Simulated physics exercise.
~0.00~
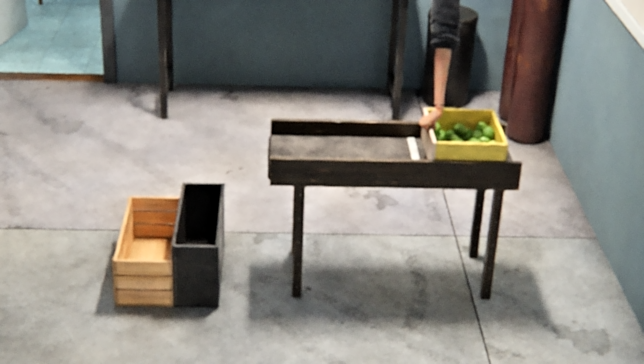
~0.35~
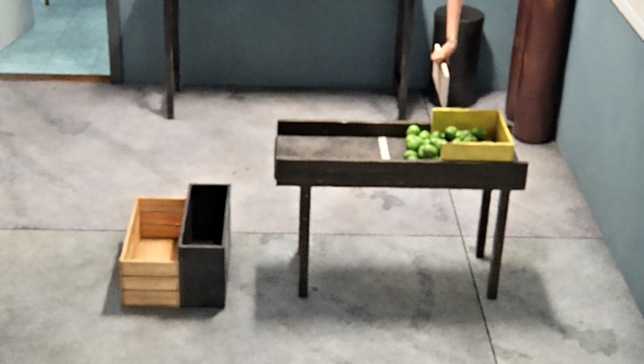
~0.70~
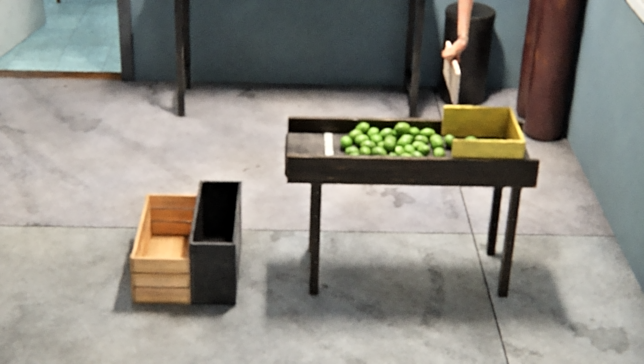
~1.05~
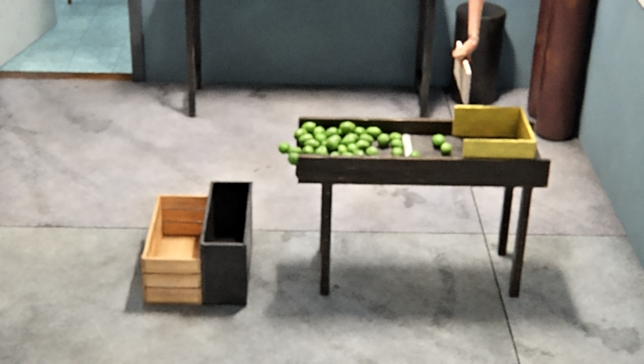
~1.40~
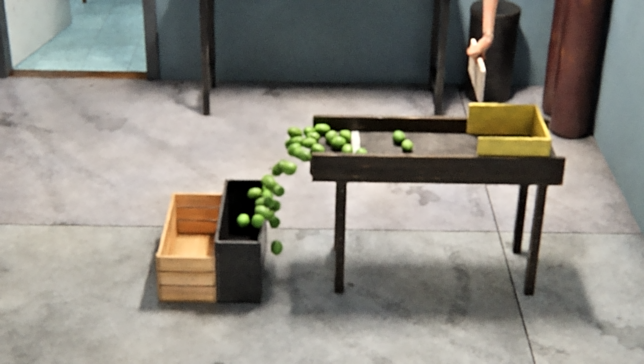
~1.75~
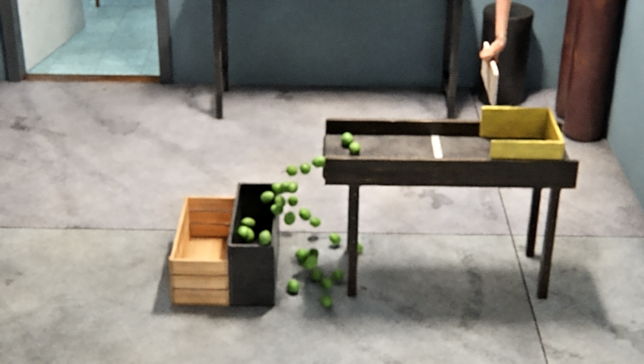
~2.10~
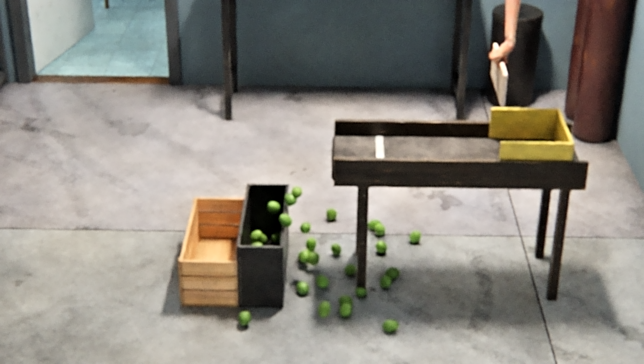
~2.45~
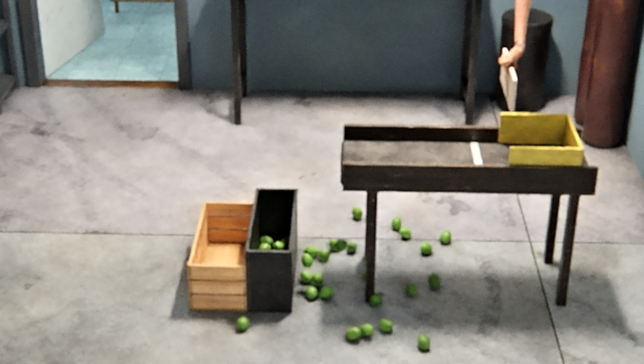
At the start, green limes sit in a yellow pen at the right end of a dark, table-like belt, with a black box and a wooden tote standing on the floor to the left. A hand lifts a pale gate, and the limes ride leftward out of the pen. They spread along the belt, then spill over its left end in a stream. Some drop into the black box, while many others hit the floor, bounce and scatter beneath the belt. Finally the belt is empty, with a few limes visible in the black box, most strewn across the floor and the wooden tote empty.
